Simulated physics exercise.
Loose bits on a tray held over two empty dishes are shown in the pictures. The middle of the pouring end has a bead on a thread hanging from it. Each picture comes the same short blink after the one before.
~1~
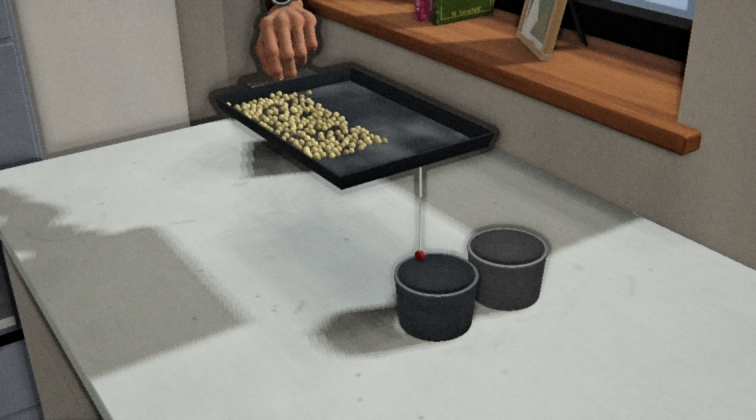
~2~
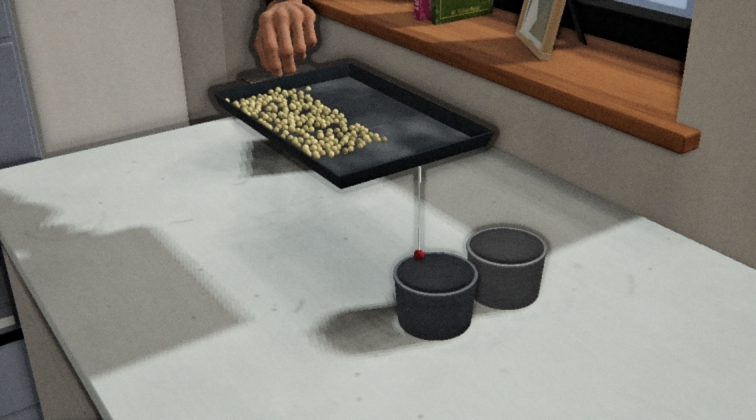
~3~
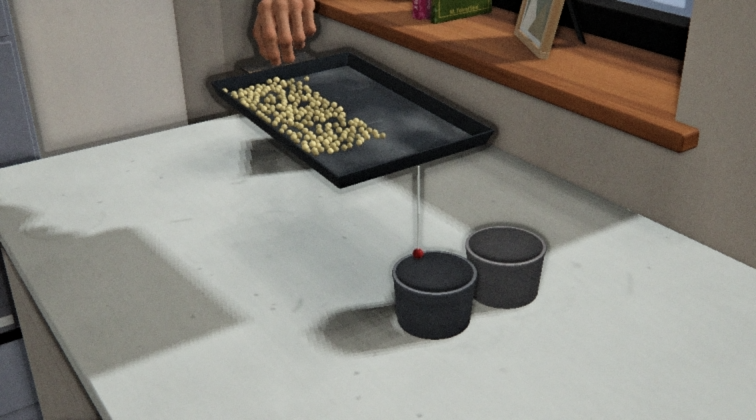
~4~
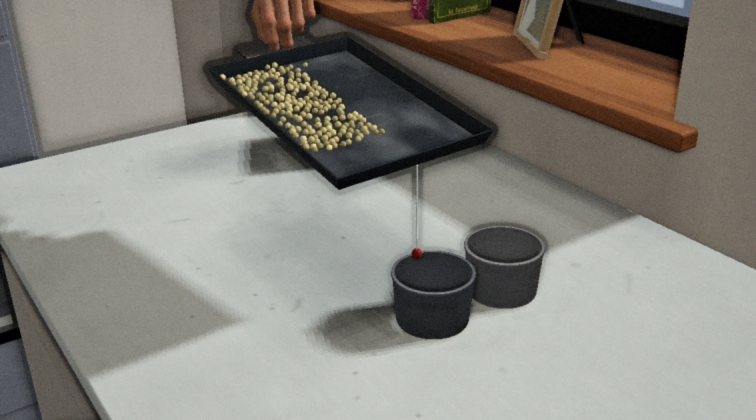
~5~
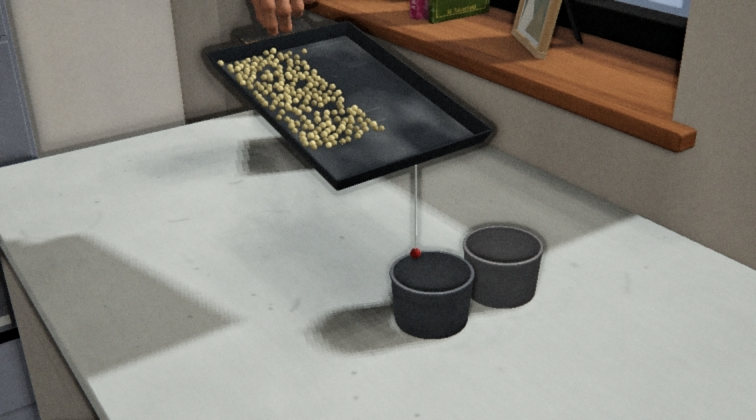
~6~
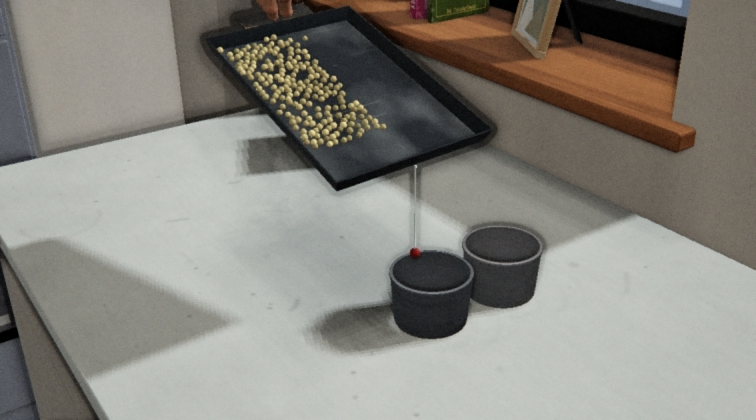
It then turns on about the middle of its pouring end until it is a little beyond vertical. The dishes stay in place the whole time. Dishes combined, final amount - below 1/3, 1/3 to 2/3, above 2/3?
Below 1/3.
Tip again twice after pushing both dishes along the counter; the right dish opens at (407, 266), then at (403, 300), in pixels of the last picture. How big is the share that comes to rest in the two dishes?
Respectively 30 percent and 70 percent.
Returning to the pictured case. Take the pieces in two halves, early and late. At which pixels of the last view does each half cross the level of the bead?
First roughly (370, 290), then roughly (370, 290).
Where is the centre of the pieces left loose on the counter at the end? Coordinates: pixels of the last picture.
About (387, 382).
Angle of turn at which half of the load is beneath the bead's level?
Roughly 90 degrees at that moment.
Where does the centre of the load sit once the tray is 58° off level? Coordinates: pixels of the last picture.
Roughly (363, 180).
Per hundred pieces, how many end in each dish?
Roughly: Left 10 %, right 0 %.
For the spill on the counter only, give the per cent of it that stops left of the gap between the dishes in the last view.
80 per cent, roughly.
Just after the last frame, tray tipped steeply; roughly two thirds on the tray; roughly a quarter outside both; roughly a quarter in the air.
A moment on, tray tipped right over; about a tenth on the tray; just a few in the left dish; roughly half outside both; roughly a quarter in the air.
Further on, tray tipped past a quarter turn; about a tenth in the left dish; almost all outside both.
When it is over, tray tipped past a quarter turn; about a tenth in the left dish; not one in the right dish; almost all outside both.
